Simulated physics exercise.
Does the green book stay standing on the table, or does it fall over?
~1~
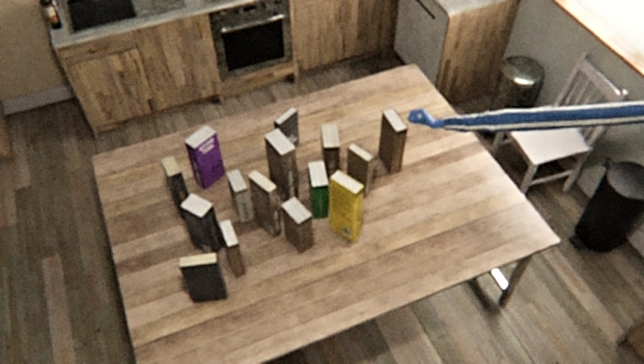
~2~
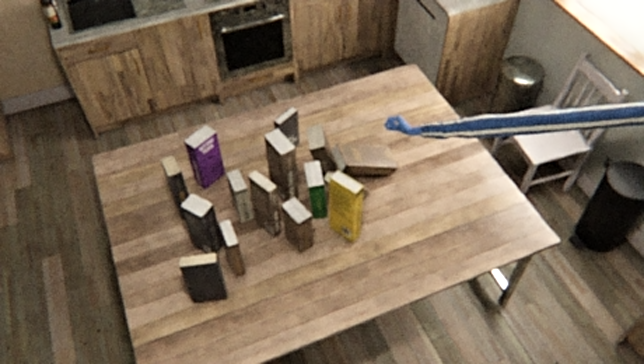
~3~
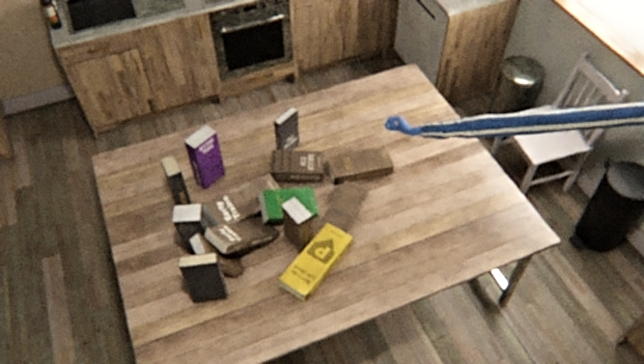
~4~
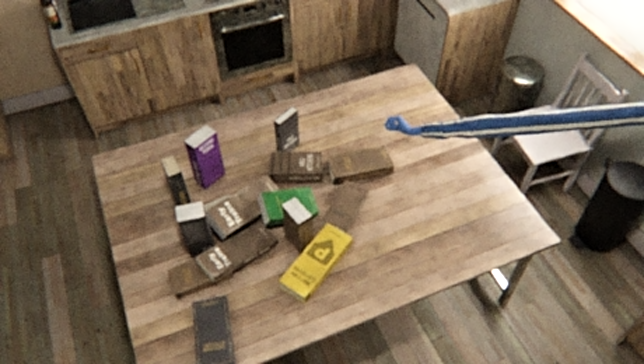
The green book falls over, going down to the left among the other toppled books.
